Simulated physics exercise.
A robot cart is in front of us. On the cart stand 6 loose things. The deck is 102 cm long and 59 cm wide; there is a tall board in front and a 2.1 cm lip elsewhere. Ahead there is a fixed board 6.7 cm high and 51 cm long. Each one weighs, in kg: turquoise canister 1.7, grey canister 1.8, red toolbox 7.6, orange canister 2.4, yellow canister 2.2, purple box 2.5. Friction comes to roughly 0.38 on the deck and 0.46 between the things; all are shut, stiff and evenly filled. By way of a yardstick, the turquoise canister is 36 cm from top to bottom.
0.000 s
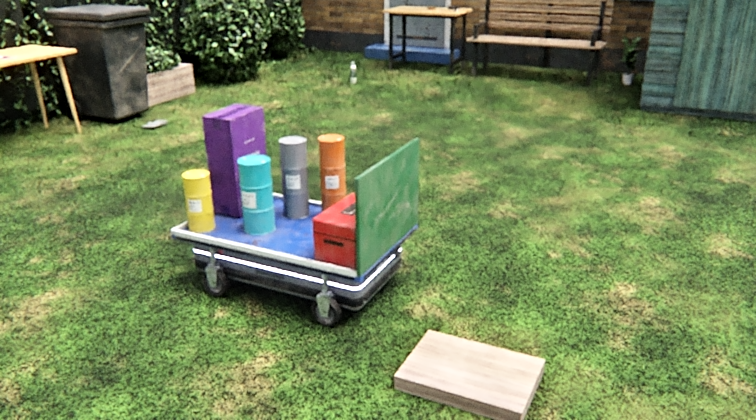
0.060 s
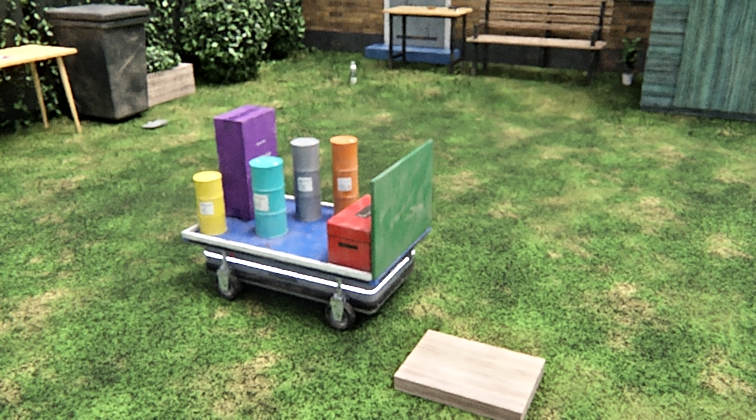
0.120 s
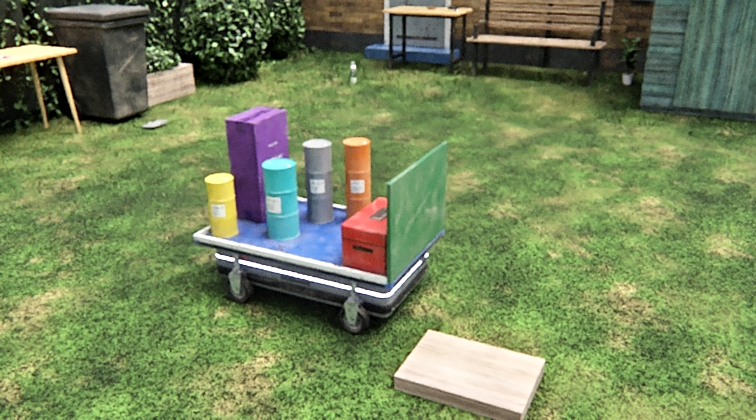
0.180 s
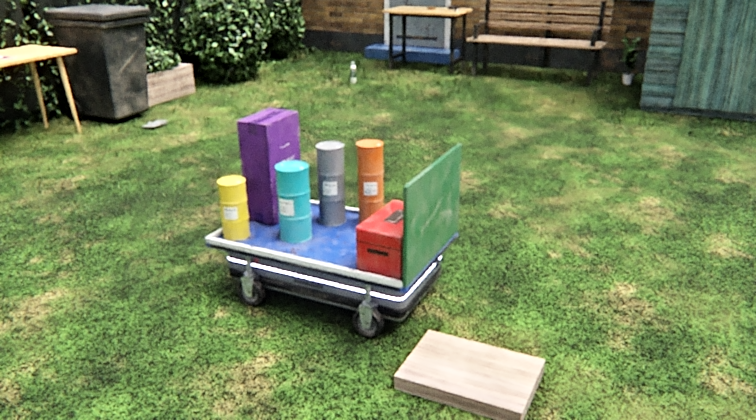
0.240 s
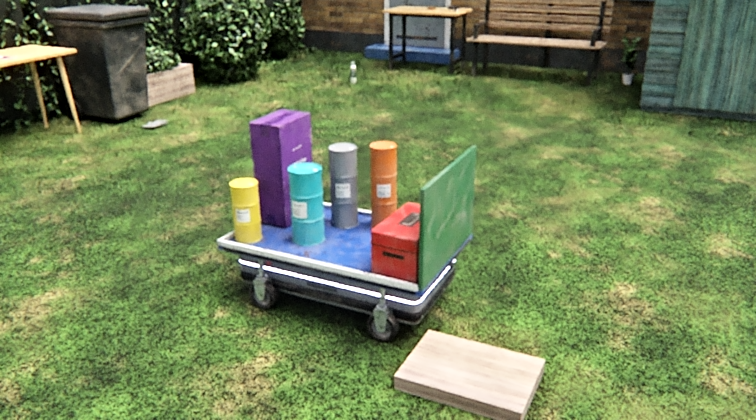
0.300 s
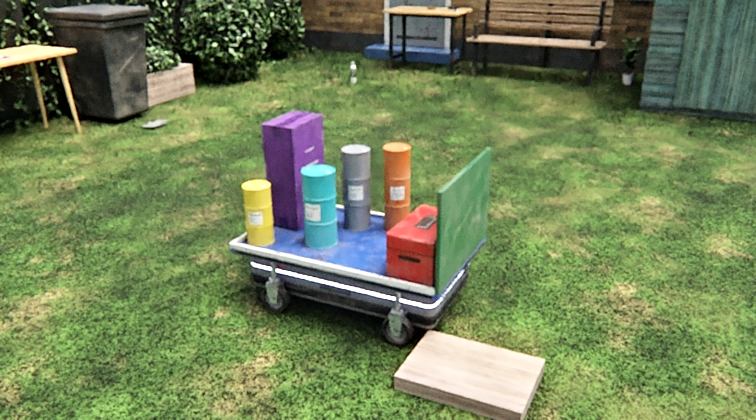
The video shows a wheeled cart carrying a purple box, a red toolbox and yellow, turquoise, grey and orange canisters rolling slowly across a lawn, moving rightward and slightly nearer, toward a flat wooden slab on the grass.
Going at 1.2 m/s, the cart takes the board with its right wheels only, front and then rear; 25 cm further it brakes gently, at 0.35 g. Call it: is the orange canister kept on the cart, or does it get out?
It gets out.
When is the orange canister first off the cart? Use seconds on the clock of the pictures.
That comes at close to 1.7 seconds.
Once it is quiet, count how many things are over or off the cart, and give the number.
Count: 5.
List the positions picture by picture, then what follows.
In the first frame, 0 cm covered; orange canister (333, 178); turquoise canister (257, 195).
In the second frame, 7 cm covered; red toolbox (368, 233); yellow canister (211, 204).
In the third frame, 14 cm covered; purple box (260, 164); turquoise canister (281, 199).
In the fourth frame, 22 cm covered; grey canister (331, 184); red toolbox (397, 238).
In the fifth frame, 29 cm covered; yellow canister (246, 211); purple box (284, 168).
In the sixth frame, 36 cm covered; orange canister (397, 189); turquoise canister (320, 207).
By 1.10 s, 132 cm covered; yellow canister tilted 38°; purple box tilted 18°; red toolbox 7 cm from its spot.
By 1.80 s, 207 cm covered; orange canister and purple box now off the cart; yellow canister on its side; grey canister tilted 53°.
When it is over (3.9 s), off the cart, orange canister and purple box; lying over on the cart, turquoise canister, grey canister and yellow canister; the last one within 10 cm of the start.
